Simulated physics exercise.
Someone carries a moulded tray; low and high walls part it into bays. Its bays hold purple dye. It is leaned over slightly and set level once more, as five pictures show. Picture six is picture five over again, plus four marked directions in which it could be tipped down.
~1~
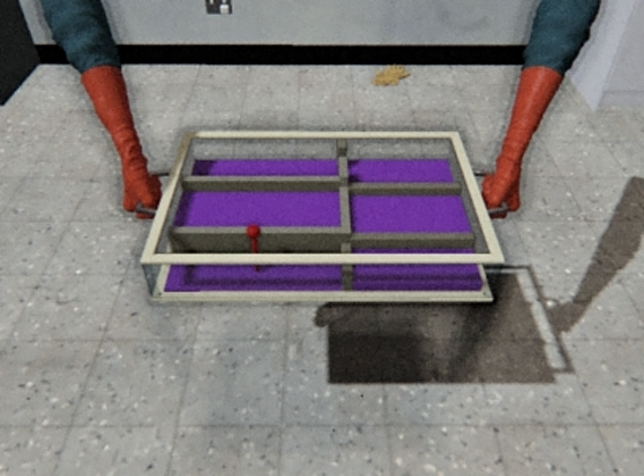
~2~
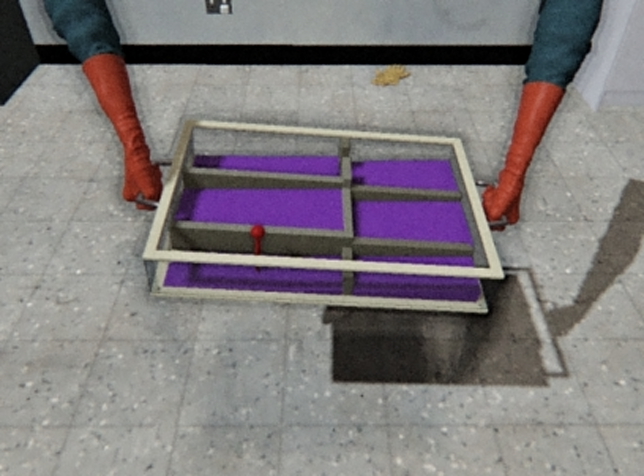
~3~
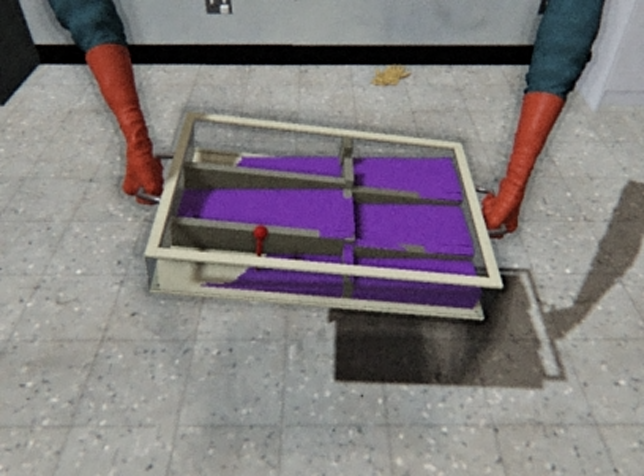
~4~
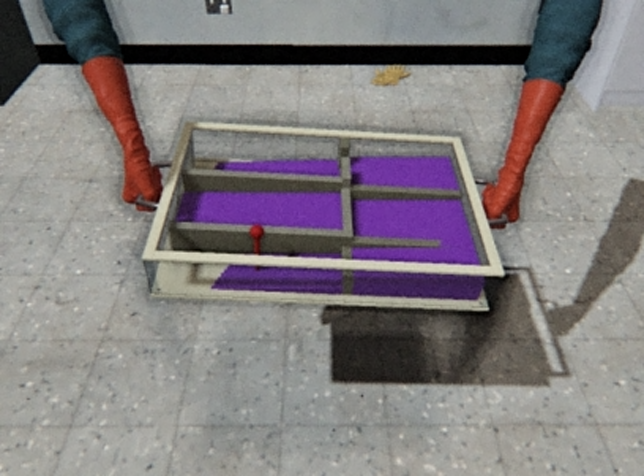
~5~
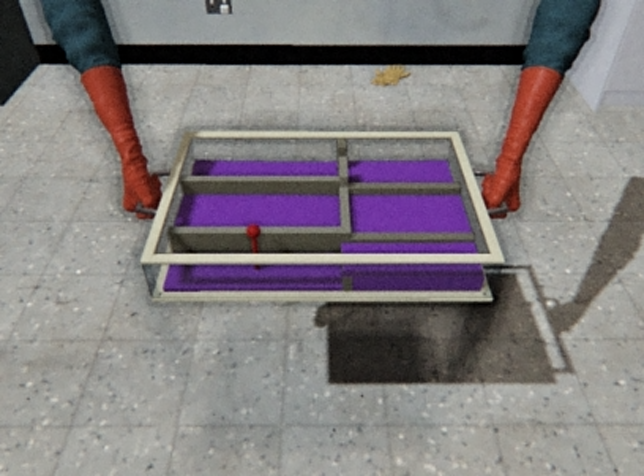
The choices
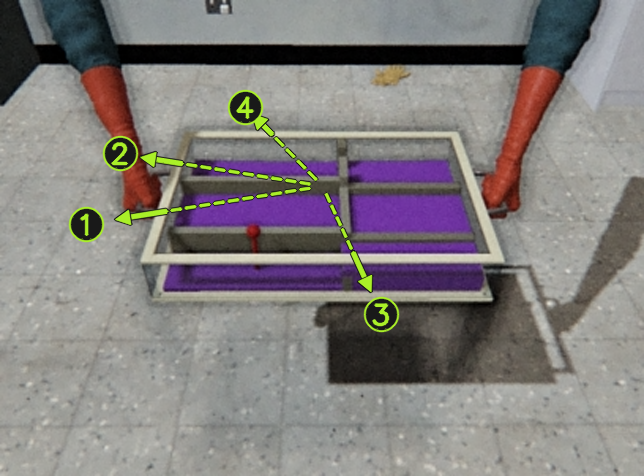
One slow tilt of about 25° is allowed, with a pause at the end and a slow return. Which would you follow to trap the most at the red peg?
Go for 3.
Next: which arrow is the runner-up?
Here it is arrow 1.
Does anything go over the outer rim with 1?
Yes.
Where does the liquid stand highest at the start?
It is the centre left one.
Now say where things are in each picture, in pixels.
The tray is level; deepest in the centre left bay, at (261, 211), shallowest in the front left; red peg at (254, 231).
Tipped about 5° down to the front right; no wall is crossed.
Tipped about 9° down to the front right; liquid runs over several walls; red peg at (261, 233).
Tipped about 4° down to the front right; liquid runs over the wall between the front right and centre right bays.
The tray is level; deepest in the centre left bay, at (261, 214), shallowest in the front left; red peg at (254, 231).
On the marked copy, 1 ends at (120, 218); 2 ends at (145, 157); 3 ends at (368, 286); 4 ends at (256, 118).
With 1, about 15 % of the liquid ends in the peg's bay; about 47 % goes over the rim.
With 2, about 8 % of the liquid ends in the peg's bay; about 45 % goes over the rim.
With 3, about 23 % of the liquid ends in the peg's bay; about 24 % goes over the rim.
With 4, about 9 % of the liquid ends in the peg's bay; about 35 % goes over the rim.
